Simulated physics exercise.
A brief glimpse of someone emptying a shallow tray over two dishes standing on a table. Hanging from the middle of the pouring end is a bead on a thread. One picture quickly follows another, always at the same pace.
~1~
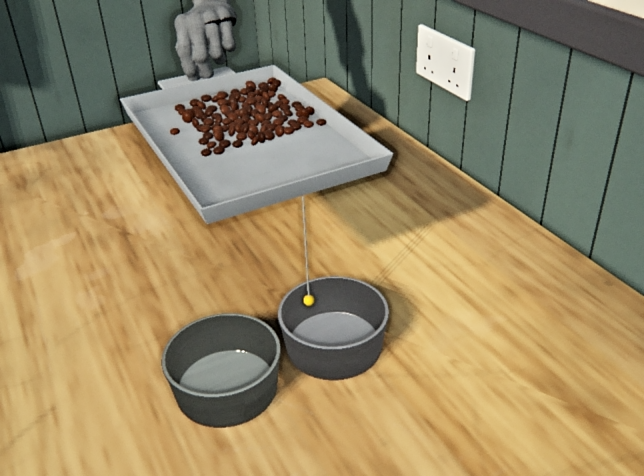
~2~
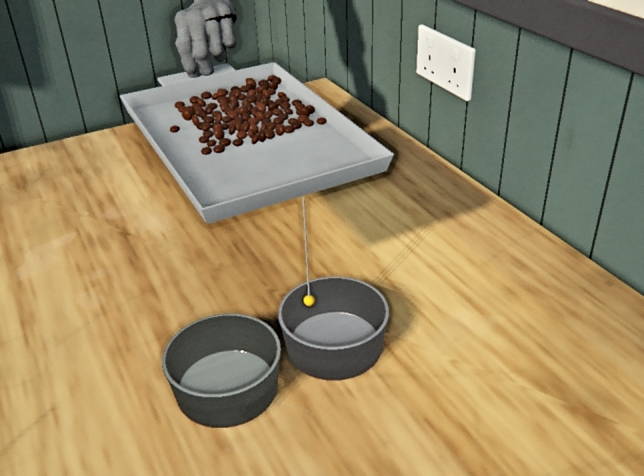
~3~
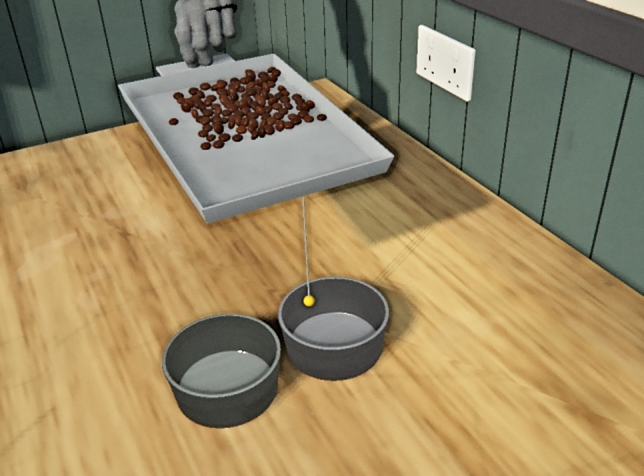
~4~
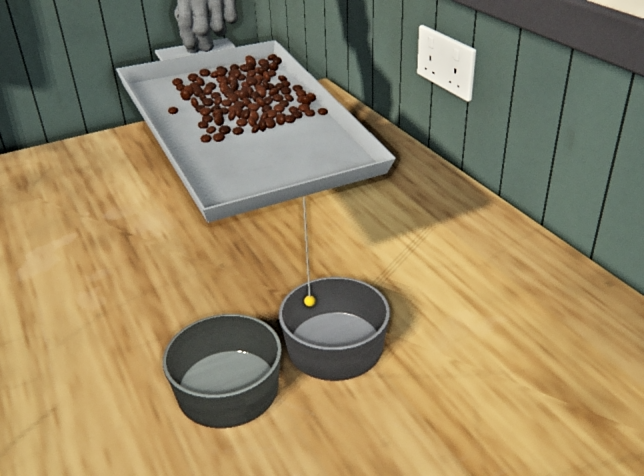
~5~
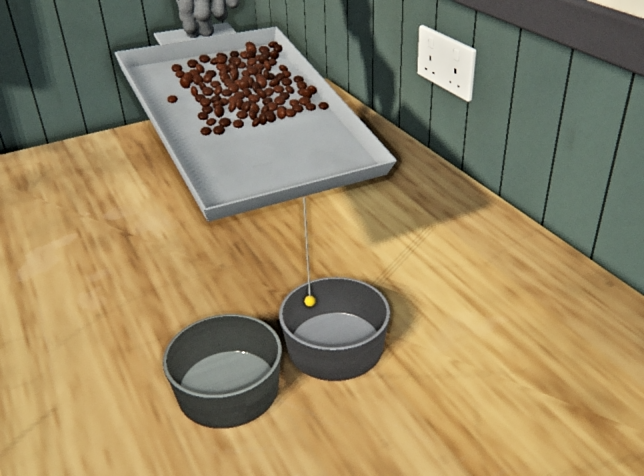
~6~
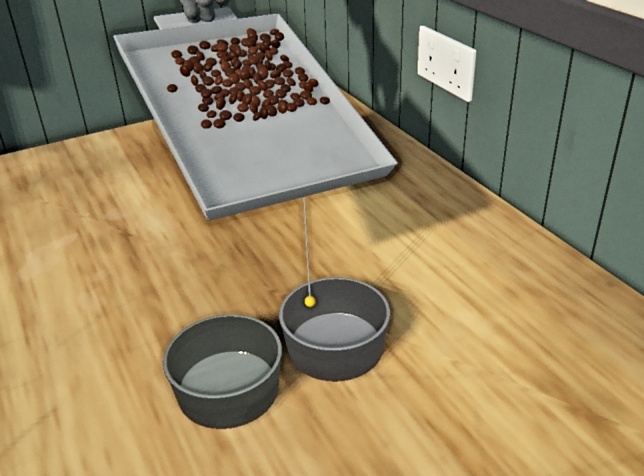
A gray hand slowly raised the back of a shallow tray of brown chocolate drops, tilting it toward the viewer, while the two dark dishes and the hanging yellow bead stayed practically still.
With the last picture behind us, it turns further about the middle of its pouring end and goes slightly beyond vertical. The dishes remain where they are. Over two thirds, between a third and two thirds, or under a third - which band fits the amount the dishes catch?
The band is between a third and two thirds.
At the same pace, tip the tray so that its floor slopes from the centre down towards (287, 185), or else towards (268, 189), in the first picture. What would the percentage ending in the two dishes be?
Shares: About 50 in a hundred, then about 50 in a hundred.
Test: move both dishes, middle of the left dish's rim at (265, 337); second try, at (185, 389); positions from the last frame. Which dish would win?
The one on the right side; the one on the right side.
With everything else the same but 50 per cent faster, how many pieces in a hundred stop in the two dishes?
That works out at roughly 30 per cent.
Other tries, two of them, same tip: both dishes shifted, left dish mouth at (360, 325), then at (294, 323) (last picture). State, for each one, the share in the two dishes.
First position: Some 70 %; second position: Some 50 %.
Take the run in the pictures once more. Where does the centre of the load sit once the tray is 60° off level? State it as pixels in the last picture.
Near (348, 174).
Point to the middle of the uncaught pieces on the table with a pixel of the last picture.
It's centred at about (455, 364).
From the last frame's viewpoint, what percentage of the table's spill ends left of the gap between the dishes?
Close to 0 %.
Just after the last frame, tray tipped steeply; the larger part on the tray; roughly a quarter in the air.
A moment on, tray tipped right over; roughly a third on the tray; roughly a quarter in the right dish; roughly a quarter outside both; about a tenth in the air.
Further on, tray tipped past a quarter turn; roughly half in the right dish; roughly half outside both.
When it is over, tray tipped past a quarter turn; not one in the left dish; roughly half in the right dish; roughly half outside both.
